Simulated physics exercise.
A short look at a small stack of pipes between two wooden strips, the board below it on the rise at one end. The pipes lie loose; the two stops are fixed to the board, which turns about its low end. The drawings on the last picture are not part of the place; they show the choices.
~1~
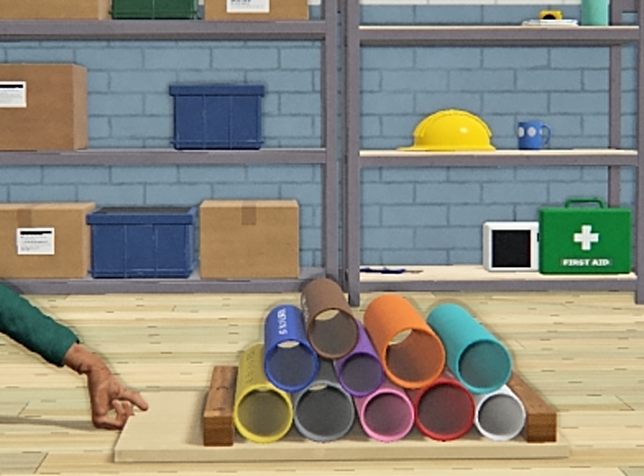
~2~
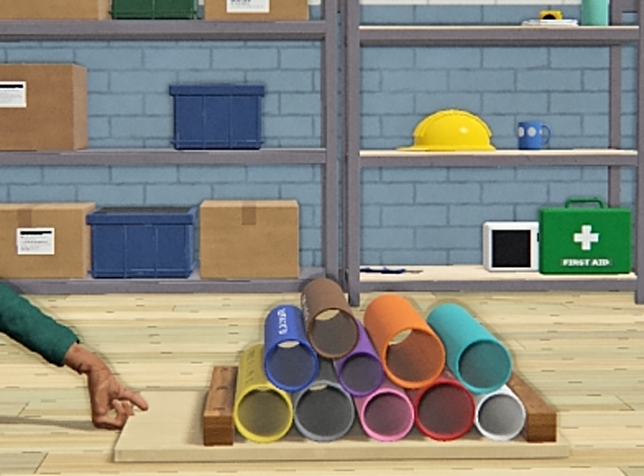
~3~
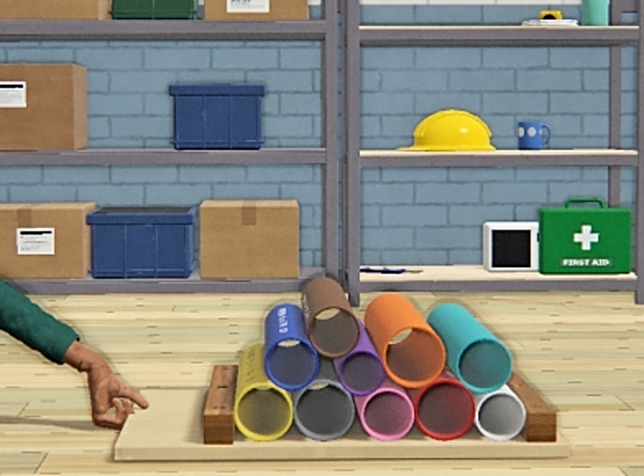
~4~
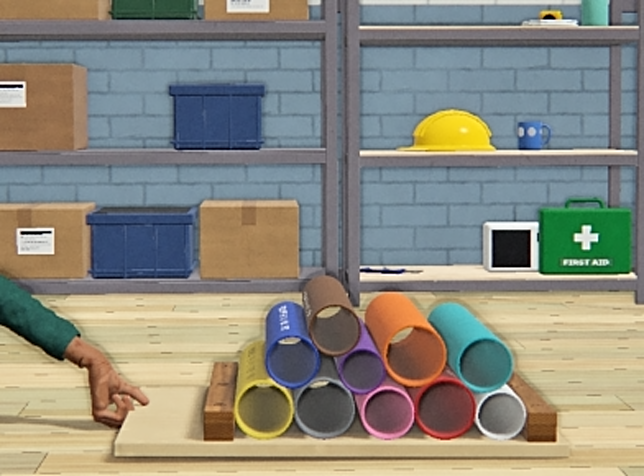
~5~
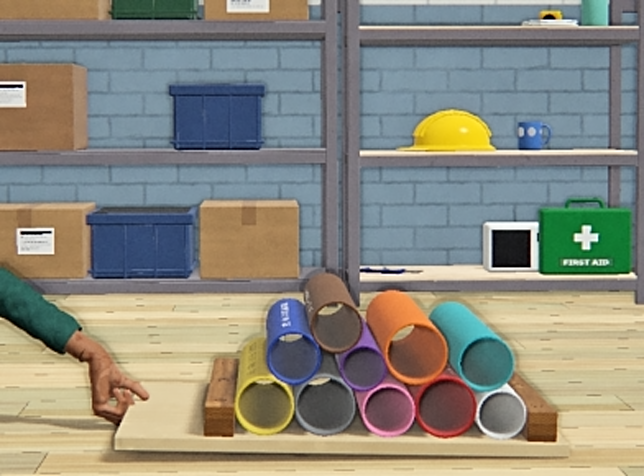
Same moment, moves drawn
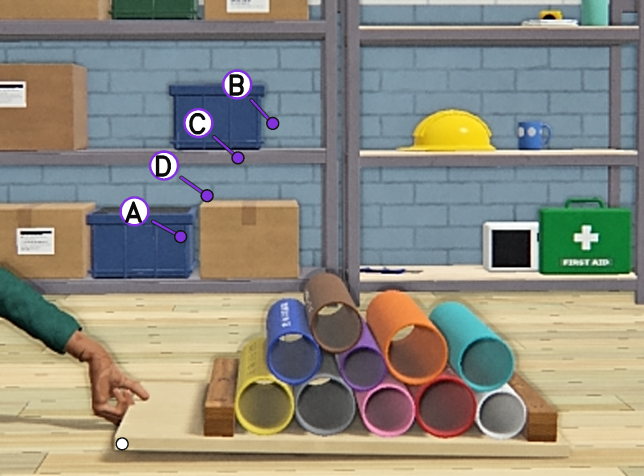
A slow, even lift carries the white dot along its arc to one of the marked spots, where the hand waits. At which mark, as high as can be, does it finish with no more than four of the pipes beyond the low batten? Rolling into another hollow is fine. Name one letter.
A is the limit.
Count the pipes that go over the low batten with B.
At B the number is five.
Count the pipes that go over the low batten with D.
With D, five.
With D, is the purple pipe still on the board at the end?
No, with D.
On the copy, A at (181, 237); B at (273, 124); C at (238, 158); D at (207, 196); the white dot at (122, 444).
On A. First, board at 17°.
Then, board at 29°.
Finally, board at 29°, four over the low batten (purple, turquoise, orange, brown).
By contrast, B five over the low batten; C five over the low batten; D five over the low batten.
